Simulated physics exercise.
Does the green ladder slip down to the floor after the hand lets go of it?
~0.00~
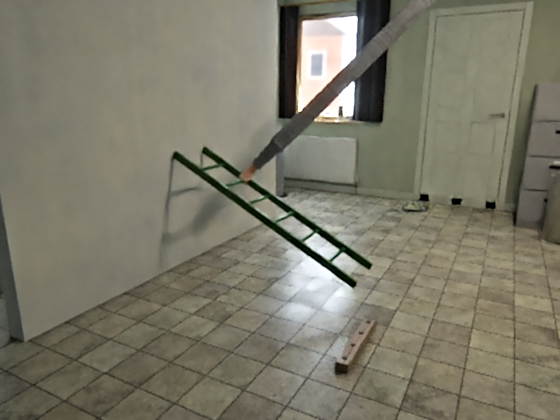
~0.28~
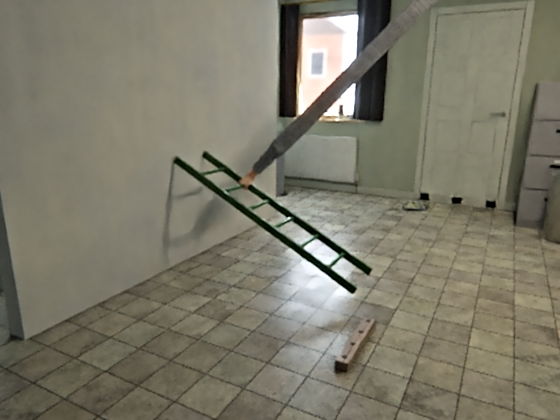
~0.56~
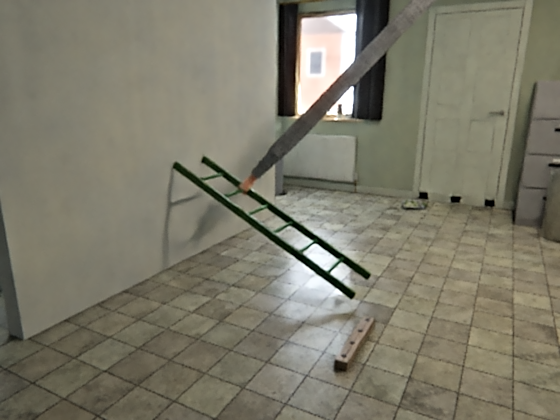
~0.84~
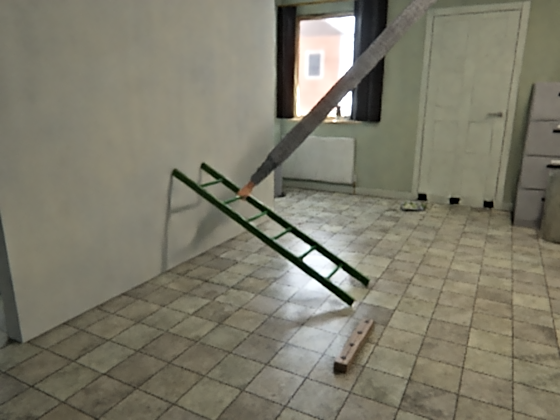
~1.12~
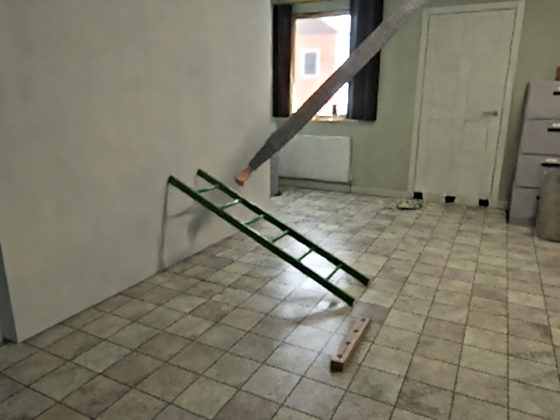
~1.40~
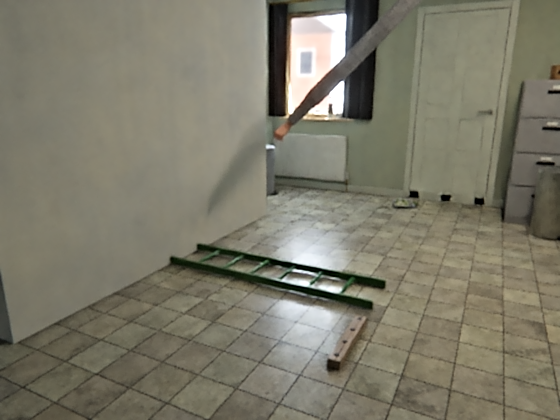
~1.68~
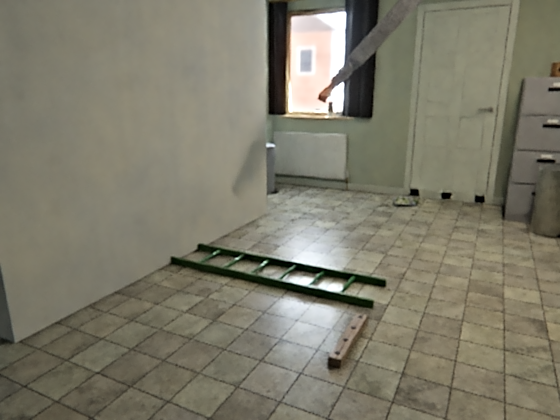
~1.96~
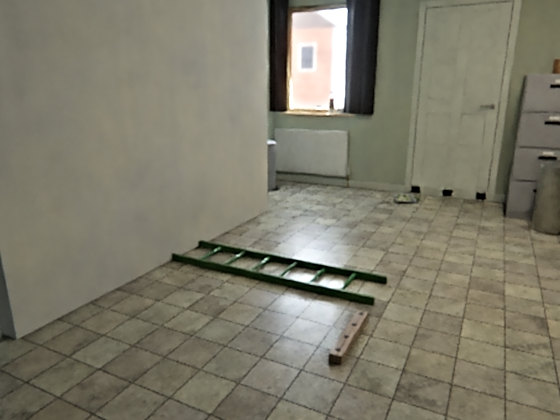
Yes, the green ladder slides down from the wall and ends up lying flat on the tiled floor.
